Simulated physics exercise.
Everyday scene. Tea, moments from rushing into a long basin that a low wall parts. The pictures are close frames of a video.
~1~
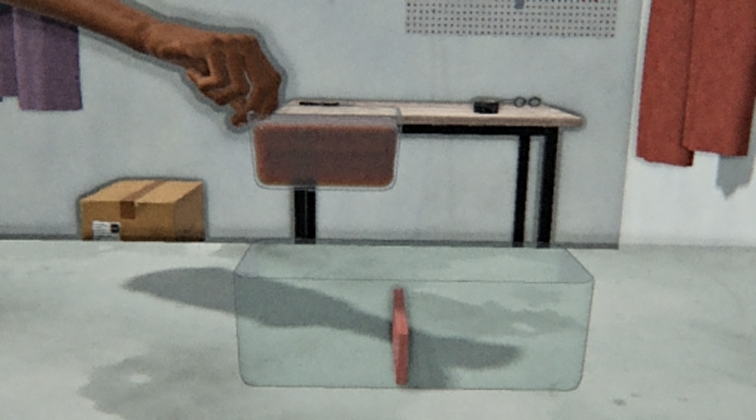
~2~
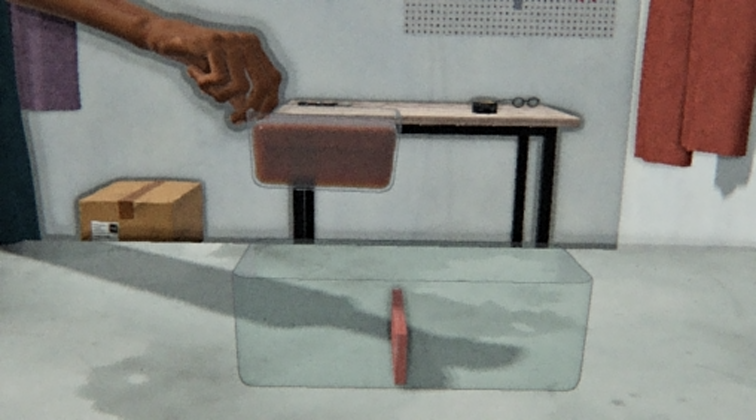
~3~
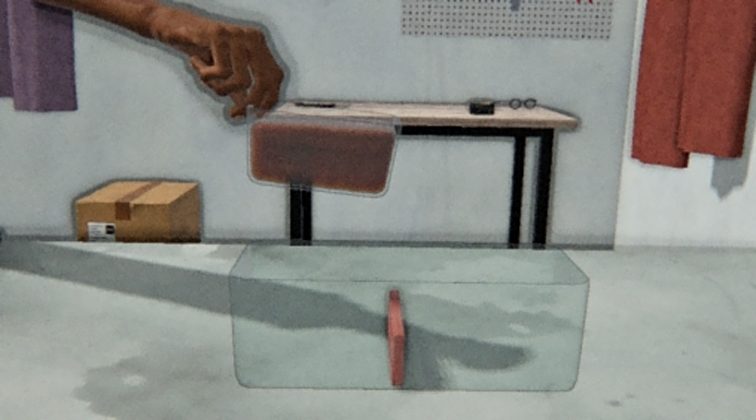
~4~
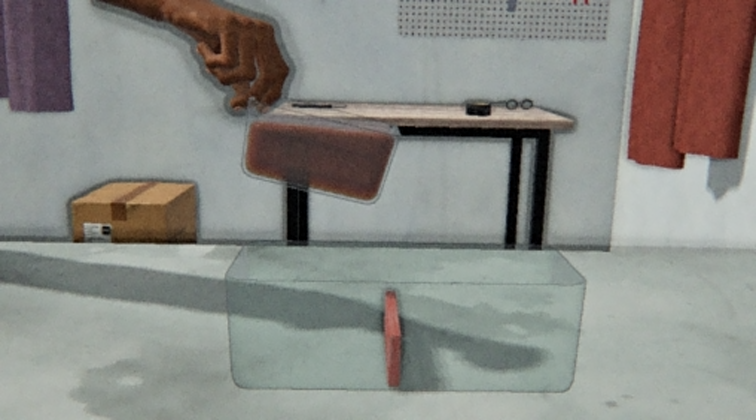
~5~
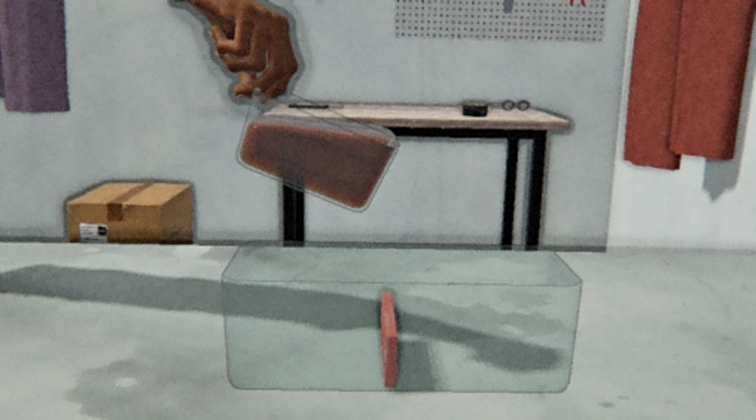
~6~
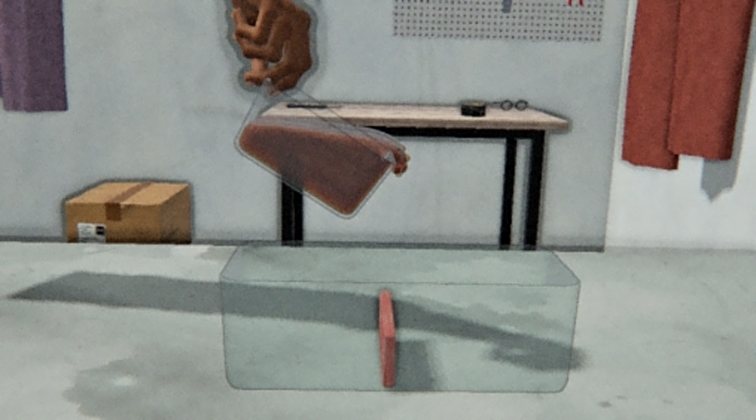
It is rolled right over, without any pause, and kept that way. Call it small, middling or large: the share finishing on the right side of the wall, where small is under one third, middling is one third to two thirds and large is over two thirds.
Large.
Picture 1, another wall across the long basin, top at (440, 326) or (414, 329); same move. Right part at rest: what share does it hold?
50 % and 60 %, roughly.
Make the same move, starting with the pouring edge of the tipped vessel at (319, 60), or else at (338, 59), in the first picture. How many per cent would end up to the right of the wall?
Close to 30 % for the first start and close to 50 % for the second.
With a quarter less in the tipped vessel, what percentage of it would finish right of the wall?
75 %.
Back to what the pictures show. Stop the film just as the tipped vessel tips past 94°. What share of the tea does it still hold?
Close to 15 parts in a hundred remain.
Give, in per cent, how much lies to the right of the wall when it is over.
It works out to around 75 percent.
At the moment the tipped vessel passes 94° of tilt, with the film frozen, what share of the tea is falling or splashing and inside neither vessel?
35 per cent.
A moment on, the tilt is 94° and 17 per cent is still to pour, 0 is left of the wall and 48 right of it.
Next, the tilt is 108° and 2 per cent is still to pour, 11 is left of the wall and 75 right of it.
Then the tilt is 108° and 0 per cent is still to pour, 17 is left of the wall and 77 right of it.
Later the tilt is 108° and 0 per cent is still to pour, 17 is left of the wall and 77 right of it.
At rest 17 per cent lies left of the wall, 77 right of it and 6 outside.
